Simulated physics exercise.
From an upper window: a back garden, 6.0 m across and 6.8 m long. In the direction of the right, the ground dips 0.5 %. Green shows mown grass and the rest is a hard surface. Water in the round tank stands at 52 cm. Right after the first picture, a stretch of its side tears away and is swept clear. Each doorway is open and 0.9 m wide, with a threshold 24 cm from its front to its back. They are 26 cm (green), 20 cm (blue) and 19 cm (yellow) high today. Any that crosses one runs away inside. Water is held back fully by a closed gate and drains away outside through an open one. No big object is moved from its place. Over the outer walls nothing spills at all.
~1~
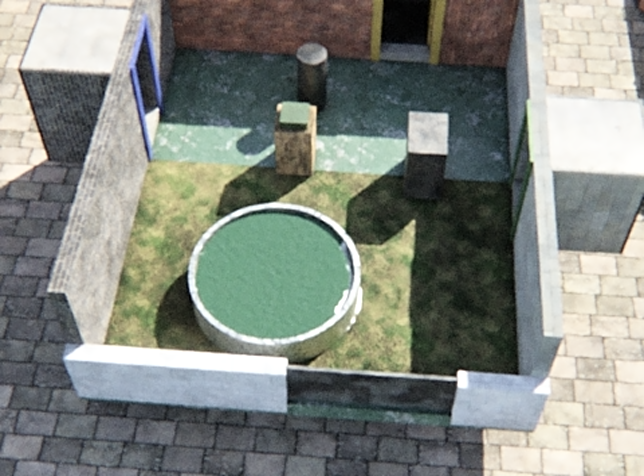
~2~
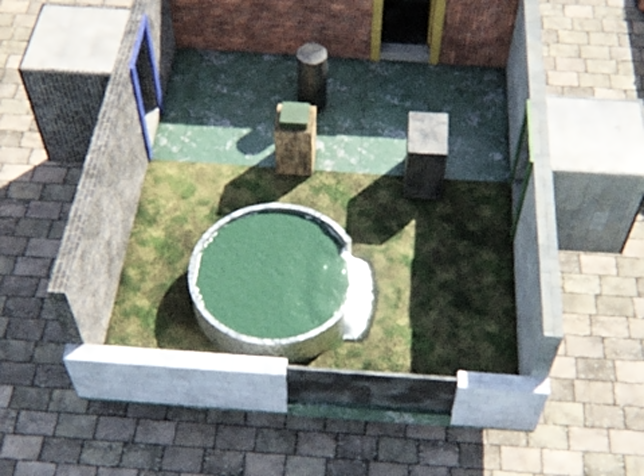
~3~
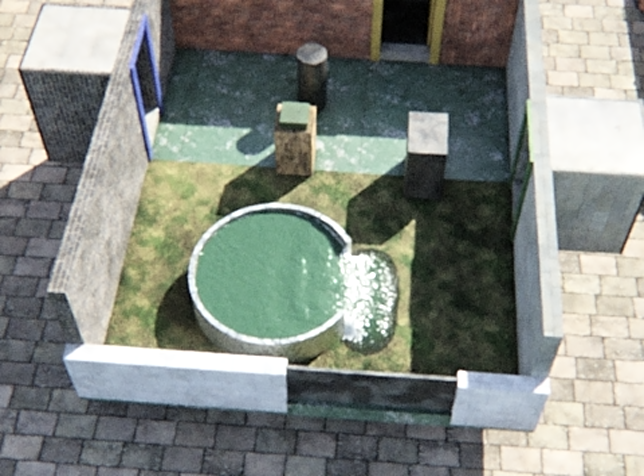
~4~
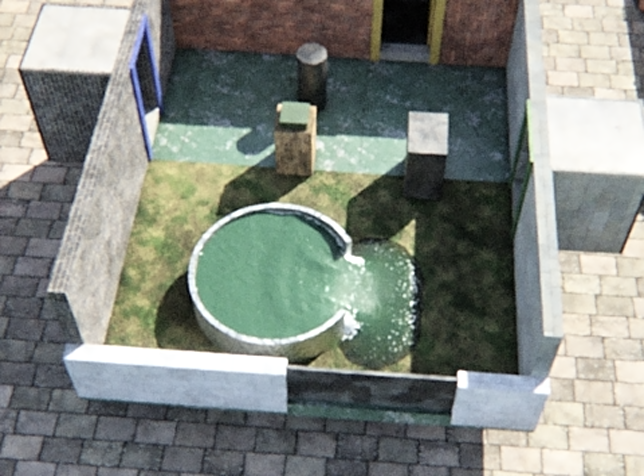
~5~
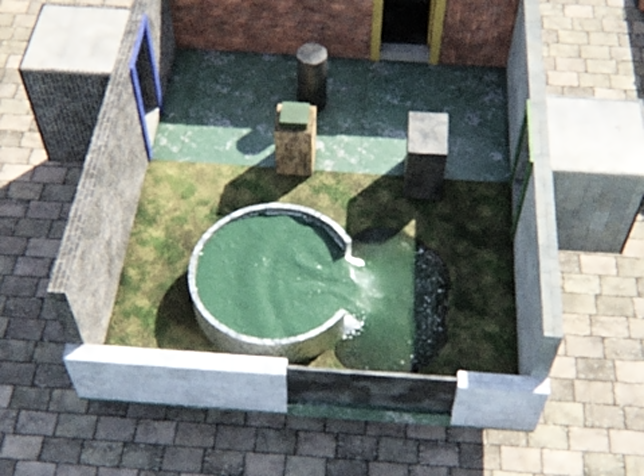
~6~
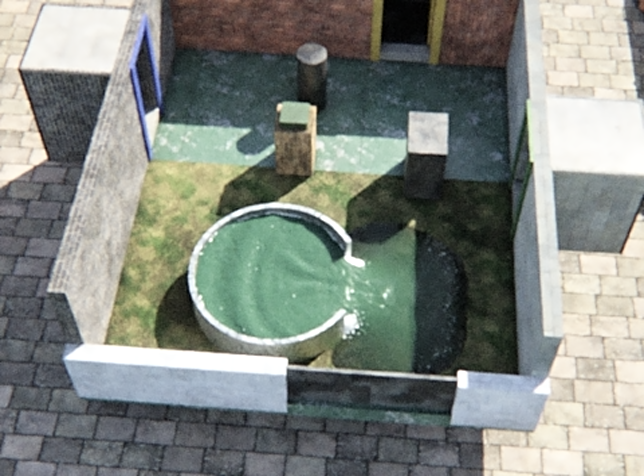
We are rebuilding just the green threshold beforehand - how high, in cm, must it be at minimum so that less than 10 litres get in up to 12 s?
It needs to be about 10.5 cm high.
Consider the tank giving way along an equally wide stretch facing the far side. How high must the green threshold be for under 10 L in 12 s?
It needs to be about 6.0 cm high.
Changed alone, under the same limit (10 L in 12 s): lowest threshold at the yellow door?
At yellow, roughly 6.0 cm.
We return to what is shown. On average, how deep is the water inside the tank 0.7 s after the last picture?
37 cm, roughly.
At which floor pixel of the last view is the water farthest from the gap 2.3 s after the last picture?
Close to pixel (506, 115).
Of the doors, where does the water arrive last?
Blue.
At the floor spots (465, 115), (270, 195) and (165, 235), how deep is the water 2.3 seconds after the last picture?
First spot about 0 cm, second about 0 cm, third about 0 cm.
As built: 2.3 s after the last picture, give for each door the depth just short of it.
Depths, in cm - green: 13, blue: 0, yellow: 0.
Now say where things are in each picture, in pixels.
The first picture shows still water, 52 cm deep, in the round tank at (275, 273); the green door at (522, 170) is dry.
In the second picture, the gap is at (354, 291), the front 0.3 m out at (367, 265); the back of the round tank holds 52 cm.
In the third picture, the front is at (390, 266), 0.6 m from the gap at (354, 293); 0.9 m2 of floor is wet, 52 cm left at the back.
In the fourth picture, water pours out at (354, 293) and has run 1.0 m, to (418, 275); about 8 cm deep outside, 52 cm at the back.
In the fifth picture, the gap is at (354, 294), the front 1.4 m out at (445, 280); the back of the round tank holds 52 cm.
In the sixth picture, the front is at (461, 278), 1.6 m from the gap at (354, 293); 4.0 m2 of floor is wet, 51 cm left at the back; the green door at (522, 170), 3.1 m from the gap, is still 1.4 m from the nearest water.
Then, 0.7 s after the last picture water covers 20 % of the floor, deepest (25 cm) near (369, 298); it has not reached the green door.
Then, 2.3 s after the last picture water covers 35 % of the floor, deepest (26 cm) near (502, 317); 13 cm at the green door, 0 litres in over its 26 cm threshold.
Then, 11.3 s after the last picture water covers 100 % of the floor, deepest (10 cm) near (504, 79); 7 cm at the green door, 0 litres in over its 26 cm threshold.
At the green door as built, the water peaked near 14 cm, 1.7 s after the last picture.
With a threshold of 9.5 cm, 21 litres would have come in within the 12 s; with 11.5 cm, 5 litres. So under 10 litres takes about 10.5 cm.
